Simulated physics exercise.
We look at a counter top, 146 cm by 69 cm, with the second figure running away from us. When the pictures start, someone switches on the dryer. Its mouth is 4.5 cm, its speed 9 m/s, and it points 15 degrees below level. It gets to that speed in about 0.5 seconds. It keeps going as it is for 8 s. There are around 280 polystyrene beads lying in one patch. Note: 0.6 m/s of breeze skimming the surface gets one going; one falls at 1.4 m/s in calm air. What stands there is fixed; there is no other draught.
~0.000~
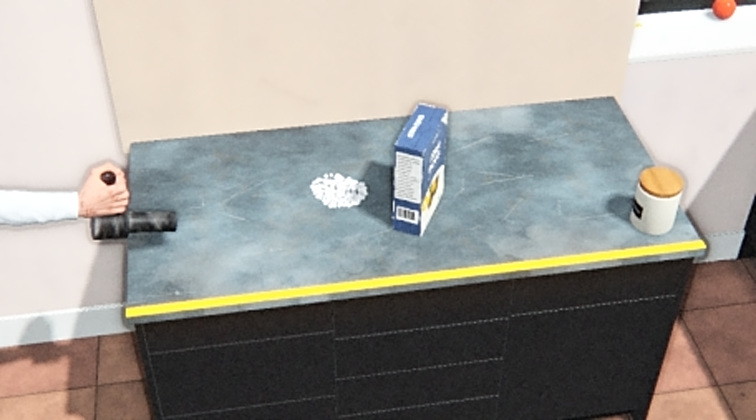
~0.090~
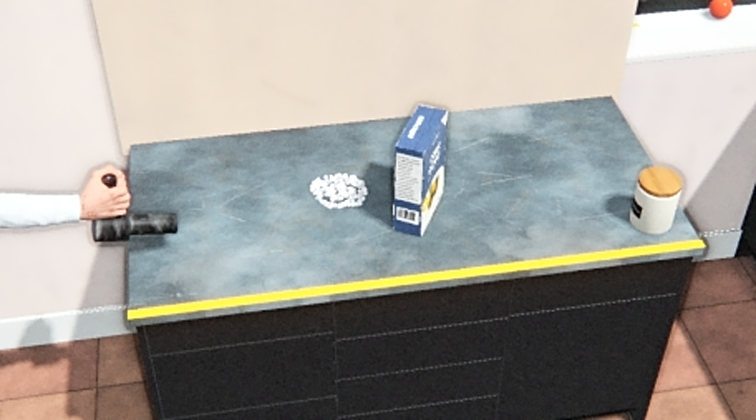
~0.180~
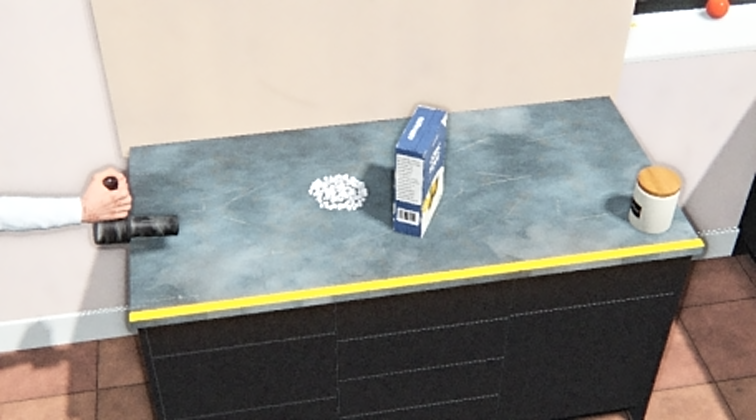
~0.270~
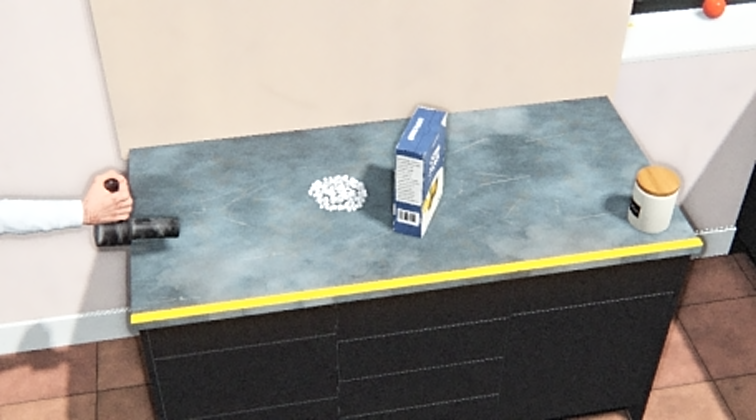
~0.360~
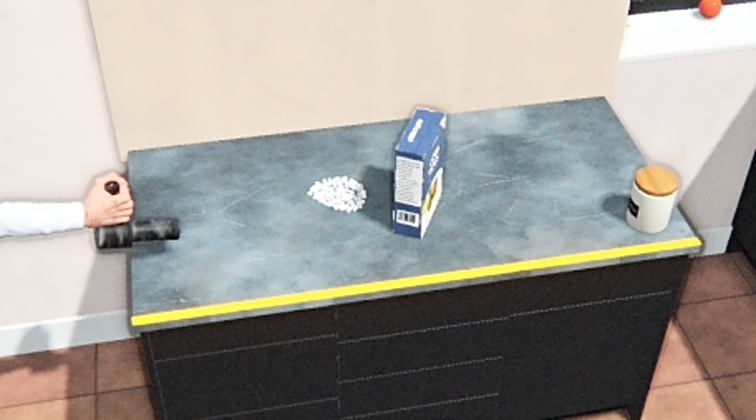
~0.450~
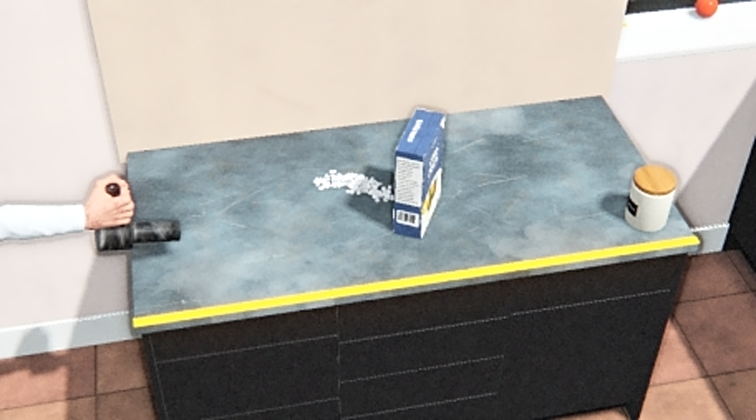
A hand holding a black dryer at the left of a counter, white beads lying still, then shifting right towards a blue carton.
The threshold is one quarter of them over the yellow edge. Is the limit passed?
No.
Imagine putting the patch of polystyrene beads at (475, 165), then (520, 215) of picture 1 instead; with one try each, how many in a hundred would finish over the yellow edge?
About 0 and 0 in a hundred, in that order.
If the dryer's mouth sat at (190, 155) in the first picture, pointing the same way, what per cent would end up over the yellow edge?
That gives roughly 0 % in the end.
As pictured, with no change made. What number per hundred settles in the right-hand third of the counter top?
Around 10 per cent.
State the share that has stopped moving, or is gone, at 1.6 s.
It comes out at some 40 %.
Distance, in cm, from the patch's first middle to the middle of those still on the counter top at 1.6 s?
About 80 cm.
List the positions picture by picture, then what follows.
In the first picture, the middle of the polystyrene beads is near (339, 191), none has stirred yet and the mouth of the dryer is at (175, 222).
In the second picture, the middle of the polystyrene beads is near (339, 190), none has stirred yet and the yellow edge is centred on (428, 281).
In the third picture, the middle of the polystyrene beads is near (339, 191), none has stirred yet, the top of a carton is at (422, 128) and the top of a jar is at (660, 180).
In the fourth picture, the middle of the polystyrene beads is near (339, 192) and none has stirred yet.
In the fifth picture, the middle of the polystyrene beads is near (339, 194) and about 1 % have left their places.
In the sixth picture, the middle of the polystyrene beads is near (356, 184), the farthest in sight from the dryer is at (389, 188) and about 90 % have left their places.
After 1.6 s, 0 % are over the yellow edge; the middle of those still in play is near (550, 101); 35 % have settled or left.
After 2.6 s, 0 % are over the yellow edge; 90 % have settled or left.
After 4.4 s, 0 % are over the yellow edge; 91 % have settled or left.
After 8.0 s, at the end, 0 % are over the yellow edge.
